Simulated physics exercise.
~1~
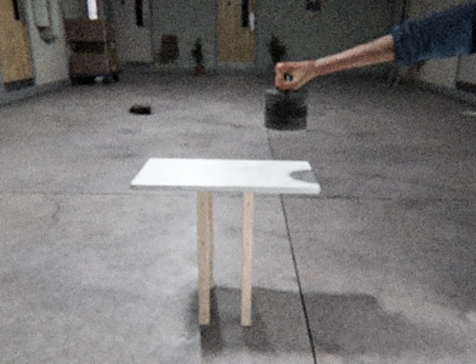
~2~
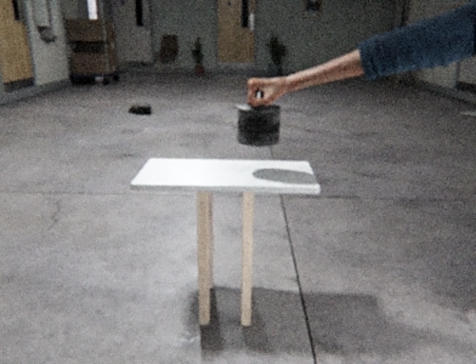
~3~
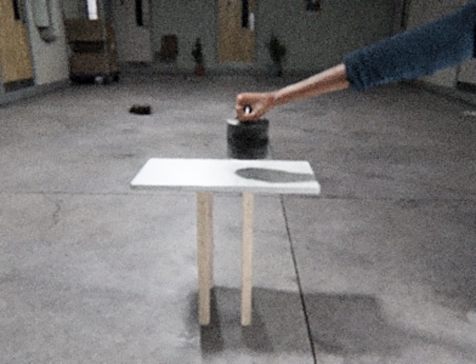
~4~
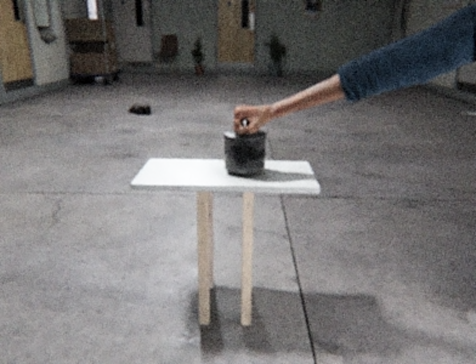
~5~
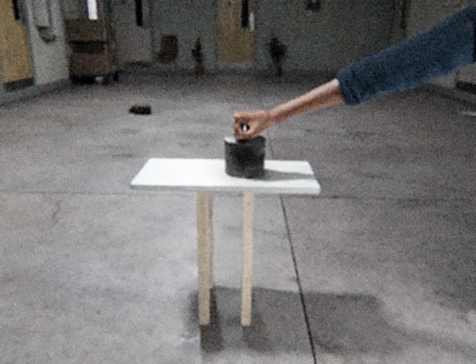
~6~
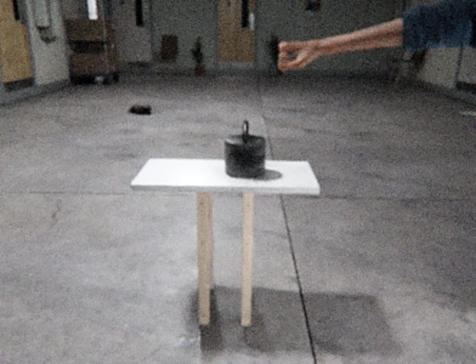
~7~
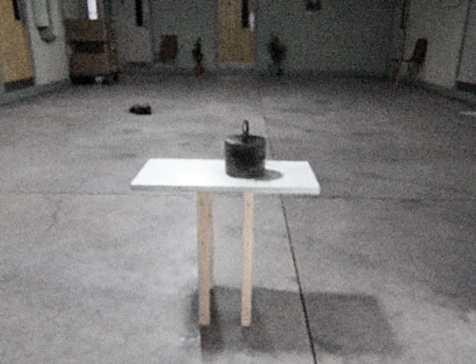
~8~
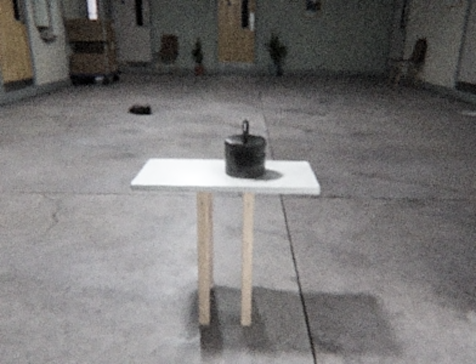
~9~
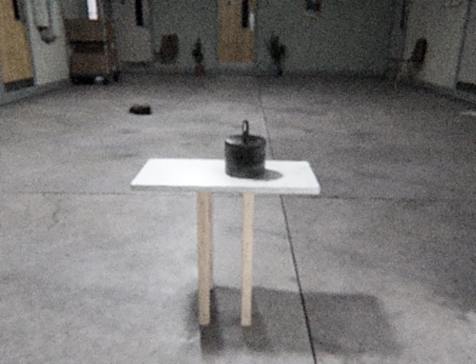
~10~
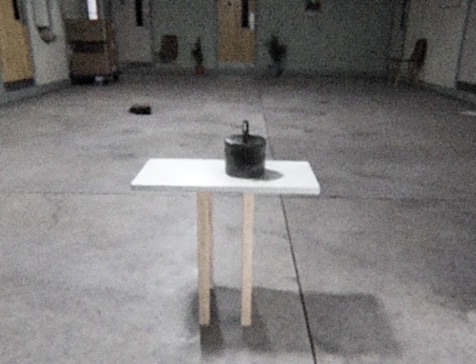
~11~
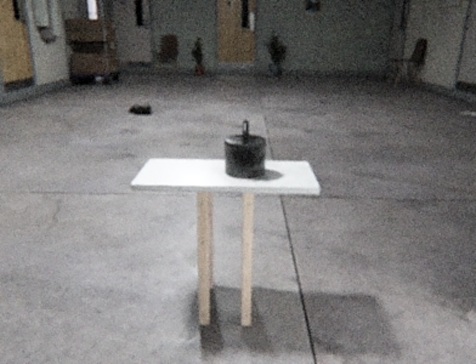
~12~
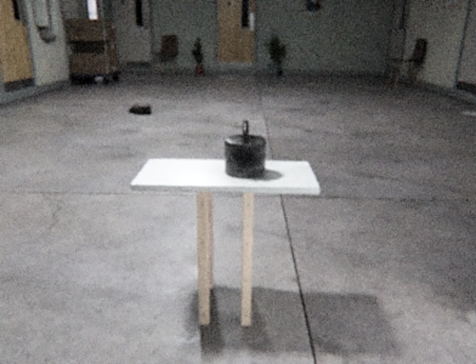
In a wide, dim room with a grey concrete floor, a small white-topped table stands on pale wooden legs. An arm in a blue sleeve reaches in from the right, holding a dark cylindrical object by the ring on its top. The hand carries it left and lowers it, its shadow spreading across the white surface, until it rests a little right of the middle. The fingers stay on it briefly, then let go, and the arm draws back out of view to the right. The table stays level and steady, with the dark object sitting still on top.
